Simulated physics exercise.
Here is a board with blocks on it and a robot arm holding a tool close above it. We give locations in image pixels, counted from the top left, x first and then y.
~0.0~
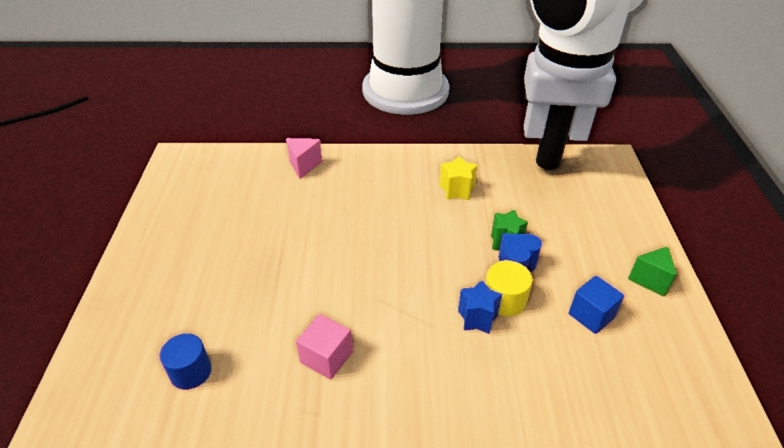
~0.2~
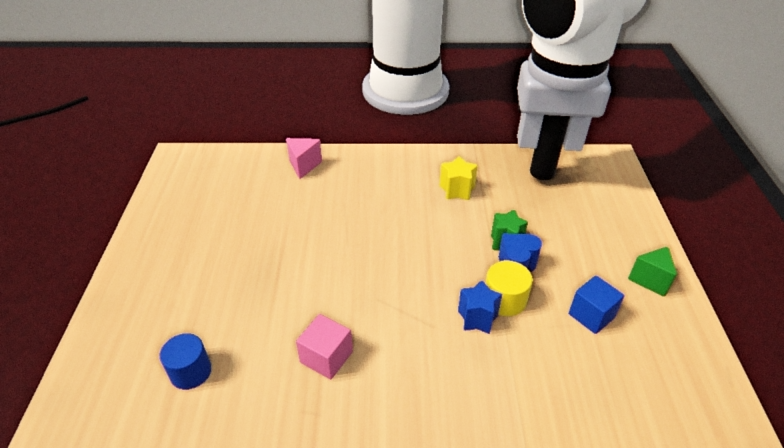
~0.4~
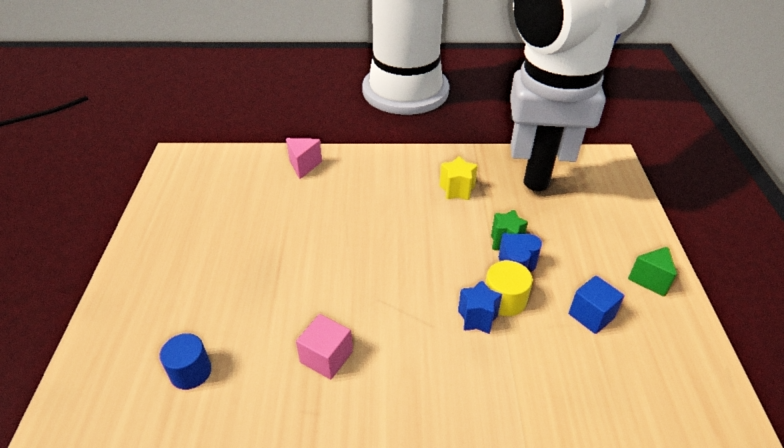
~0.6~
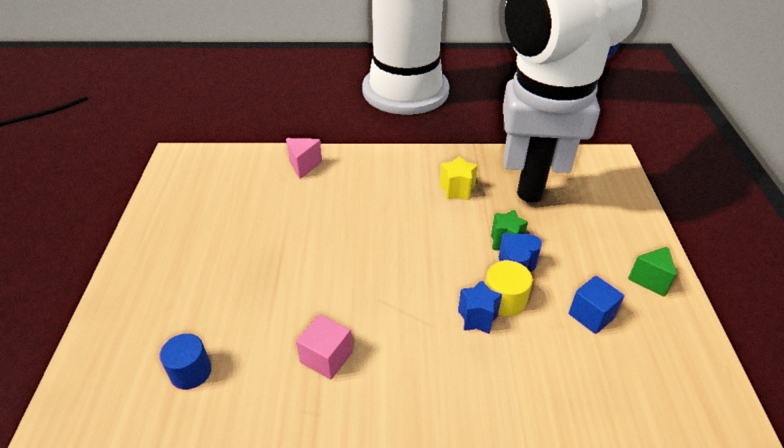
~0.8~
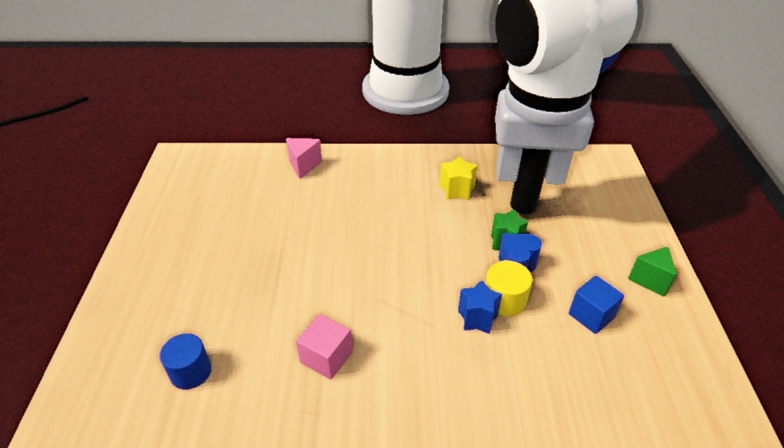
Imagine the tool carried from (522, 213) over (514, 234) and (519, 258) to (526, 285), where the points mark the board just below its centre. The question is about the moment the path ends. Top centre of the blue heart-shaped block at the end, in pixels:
Its top middle: (541, 292).
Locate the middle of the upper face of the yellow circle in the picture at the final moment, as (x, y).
I think it will end close to (516, 314).
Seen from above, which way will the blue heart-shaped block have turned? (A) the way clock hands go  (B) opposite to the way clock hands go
The answer is B.
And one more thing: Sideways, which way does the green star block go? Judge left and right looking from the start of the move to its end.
It will end up to the right.
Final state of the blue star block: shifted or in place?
It gets displaced.
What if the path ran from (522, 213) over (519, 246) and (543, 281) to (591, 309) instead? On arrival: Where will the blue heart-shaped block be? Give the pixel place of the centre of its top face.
My estimate: (543, 285).
The first path, step by step. One third of the way, tool (516, 226); yellow circle (512, 282); green star block (504, 229); blue heart-shaped block (522, 251), turned 20° anticlockwise.
Two thirds of the way, tool (521, 252); blue star block (476, 300), turned 30° clockwise; yellow circle (512, 292); green star block (496, 236), turned 35° clockwise; blue heart-shaped block (525, 263), turned 30° anticlockwise.
At the end, tool (528, 278); blue star block (473, 302), turned 45° clockwise; yellow circle (516, 314); green star block (496, 236), turned 40° clockwise; blue heart-shaped block (541, 291), turned 45° anticlockwise.
